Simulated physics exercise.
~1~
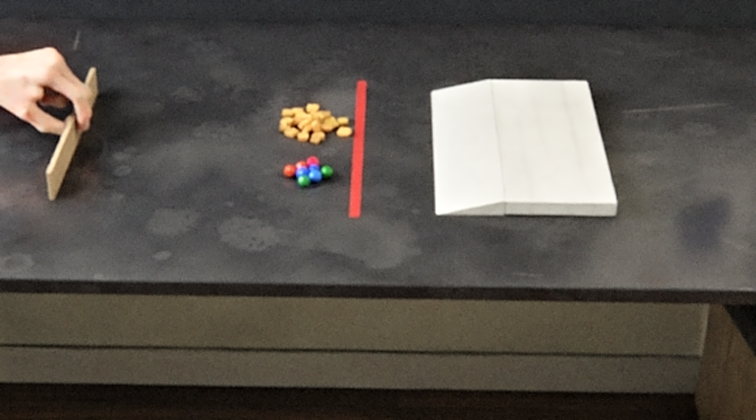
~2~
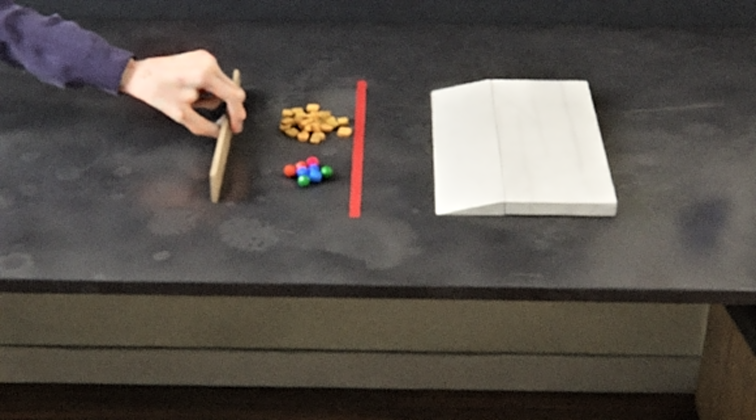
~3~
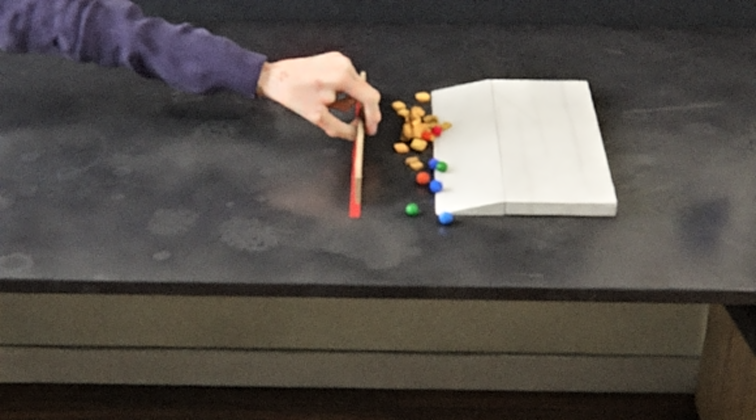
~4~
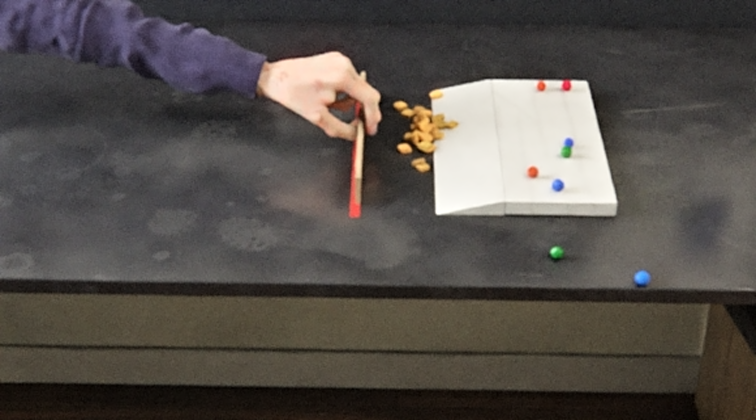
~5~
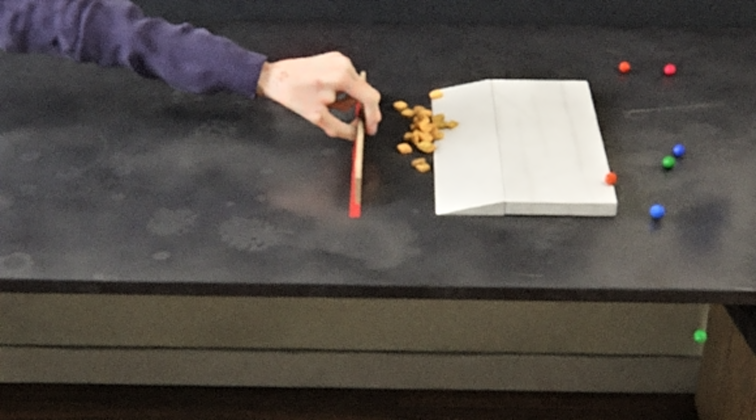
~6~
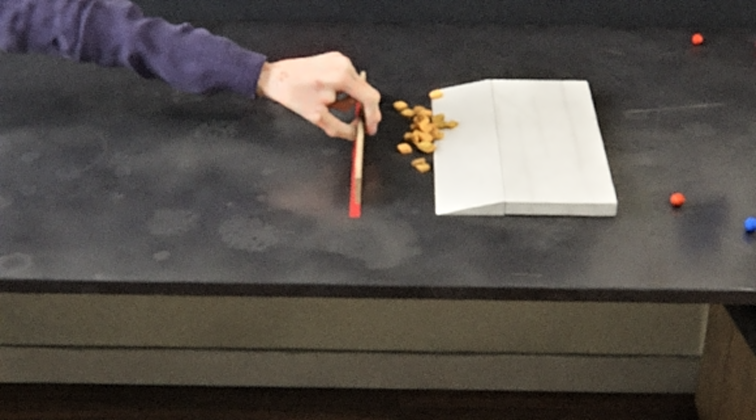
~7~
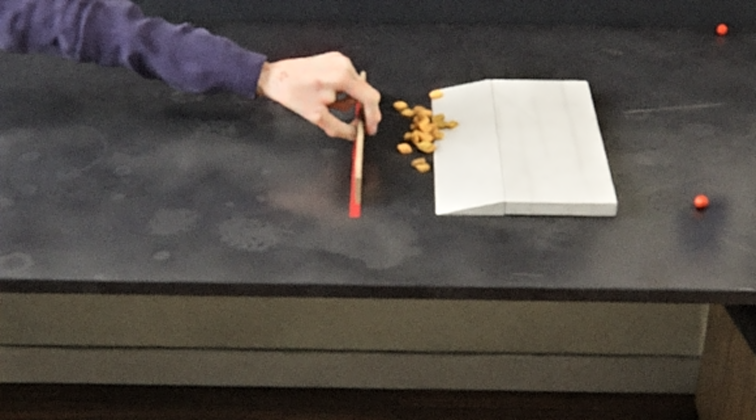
A hand in a purple sleeve slides an upright wooden card rightward across a dark tabletop, seen from above and in front. Ahead of it lie a heap of tan nuggets at the back and a cluster of red, blue and green balls nearer the front, with red tape and a white ramped slab beyond. The card sweeps both heaps over the tape and stops on it. The balls roll on, most crossing the slab while a green and a blue one pass in front. One green ball drops off the table's front edge. Finally two red balls remain at far right, while the nuggets rest around the ramp's foot, a few on it.
